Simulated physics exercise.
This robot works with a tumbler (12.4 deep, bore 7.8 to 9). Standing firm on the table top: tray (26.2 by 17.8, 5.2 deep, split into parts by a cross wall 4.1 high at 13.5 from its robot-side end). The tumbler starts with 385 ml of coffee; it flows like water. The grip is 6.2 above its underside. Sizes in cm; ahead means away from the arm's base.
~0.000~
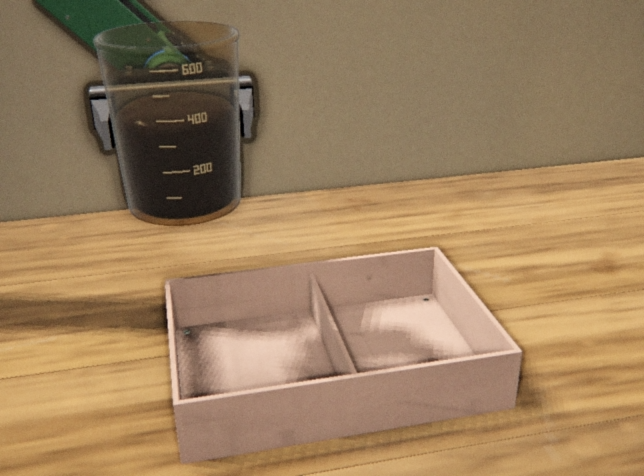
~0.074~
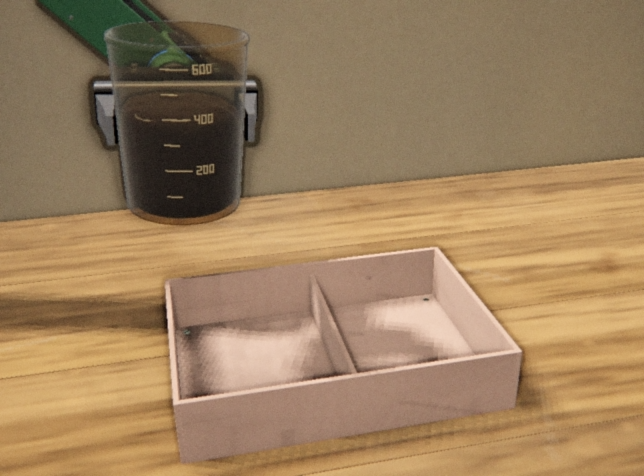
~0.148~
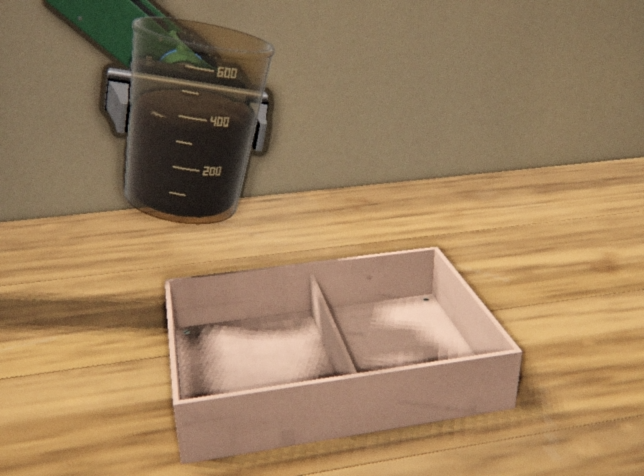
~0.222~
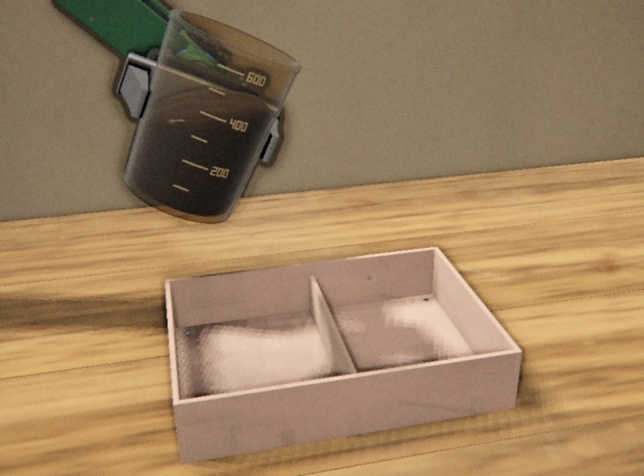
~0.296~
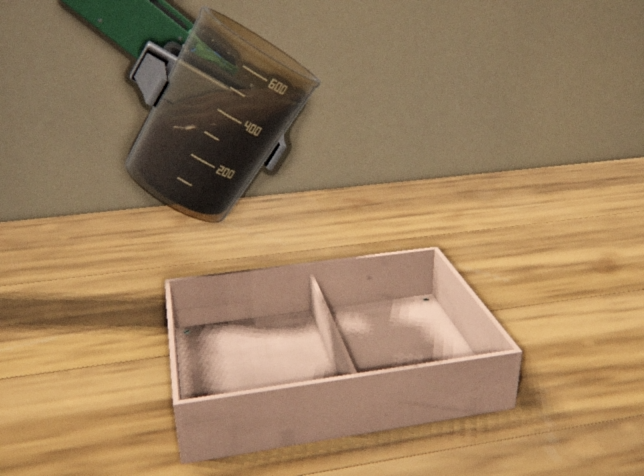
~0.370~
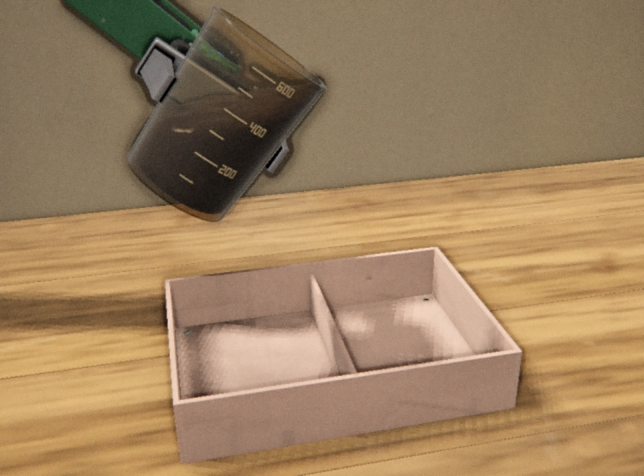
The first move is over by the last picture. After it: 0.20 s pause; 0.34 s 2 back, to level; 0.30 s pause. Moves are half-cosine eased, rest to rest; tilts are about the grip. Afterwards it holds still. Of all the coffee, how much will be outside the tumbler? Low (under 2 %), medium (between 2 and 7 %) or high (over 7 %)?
Share outside the tumbler: Low (under 2 %).
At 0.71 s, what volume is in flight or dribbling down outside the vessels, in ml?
Some 0 ml.
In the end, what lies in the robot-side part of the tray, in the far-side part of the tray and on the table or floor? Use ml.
Roughly 0, 0, 0 ml.
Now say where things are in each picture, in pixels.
In the first frame, the tumbler middle at (177, 125), level; upper third of the coffee around (176, 120), from x 120 to 235, top at y 95; 385 ml in the tumbler.
In the second frame, the tumbler middle at (181, 124), tilted 4° forward; upper third of the coffee around (178, 119), from x 125 to 240, top at y 95.
In the third frame, the tumbler middle at (193, 123), tilted 13° forward; upper third of the coffee around (187, 118), from x 130 to 250, top at y 95.
In the fourth frame, the tumbler middle at (206, 122), tilted 25° forward; upper third of the coffee around (208, 117), from x 135 to 270, top at y 90.
In the fifth frame, the tumbler middle at (217, 121), tilted 34° forward; upper third of the coffee around (228, 116), from x 135 to 300, top at y 90.
In the sixth frame, the tumbler middle at (221, 121), tilted 38° forward; upper third of the coffee around (237, 116), from x 135 to 315, top at y 85; 385 ml in the tumbler.
After 0.71 s, tilted 25° forward, liquid up to 26 above the table; 385 ml in the tumbler.
After 1.04 s, level, liquid up to 26 above the table; 385 ml in the tumbler.
After 1.41 s, level, liquid up to 25 above the table; 385 ml in the tumbler.
After 2.21 s, level, liquid up to 25 above the table; 385 ml in the tumbler.
In the end, 385 ml in the tumbler. That is 0 % outside the tumbler.
